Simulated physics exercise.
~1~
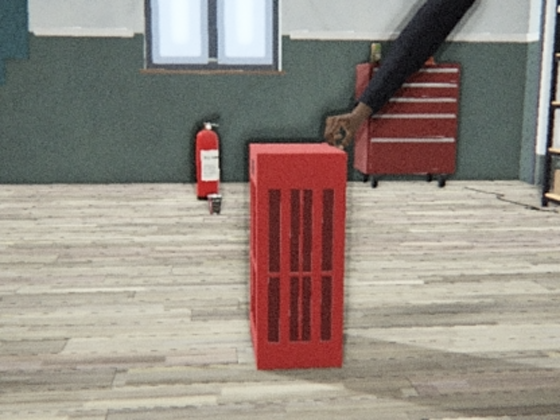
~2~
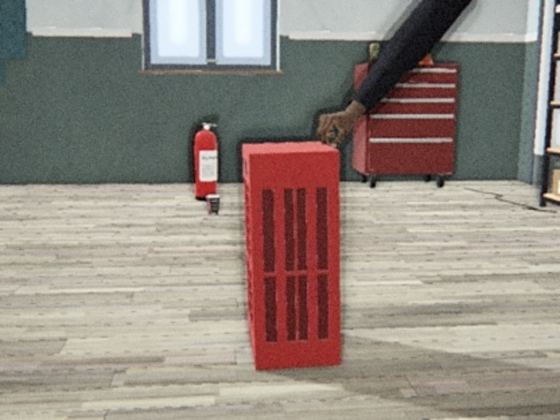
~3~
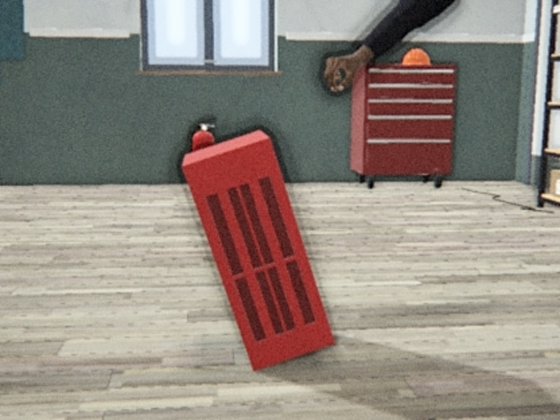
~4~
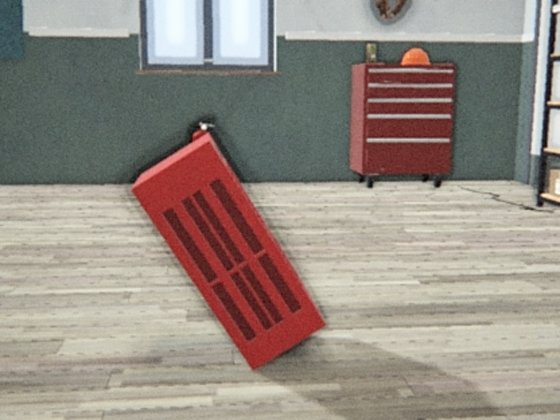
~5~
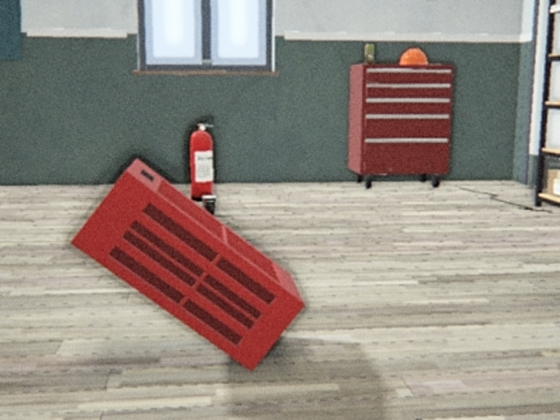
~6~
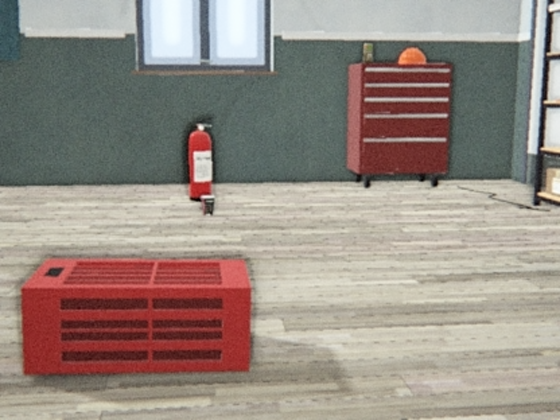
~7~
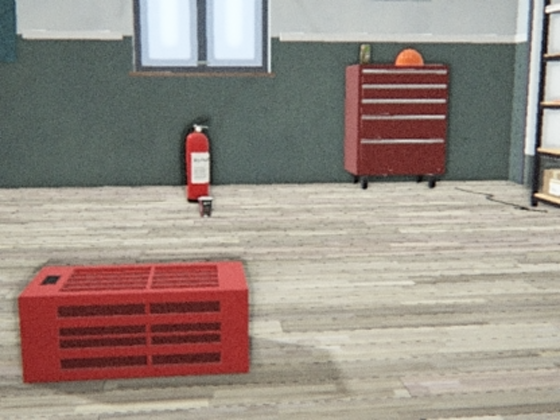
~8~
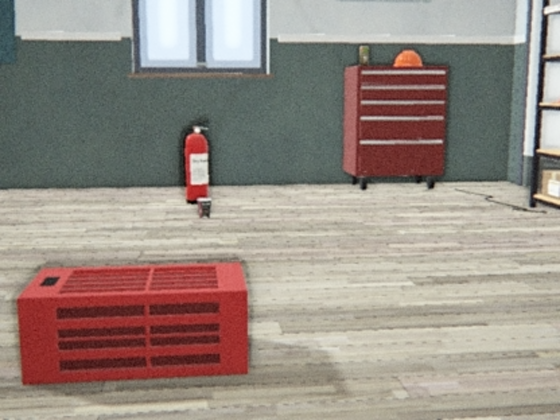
A dark-sleeved arm reaches in from the upper right, its hand at the top of a tall red slatted crate standing upright on a pale plank floor. The slightly swaying view faces a green and white wall with a window, a red fire extinguisher beneath it and a red tool chest holding an orange object to the right. The hand lets go and draws back out of sight as the crate leans left. The crate keeps tipping, briefly covering most of the extinguisher, and nothing catches it. It topples onto its side at the lower left and lies still.
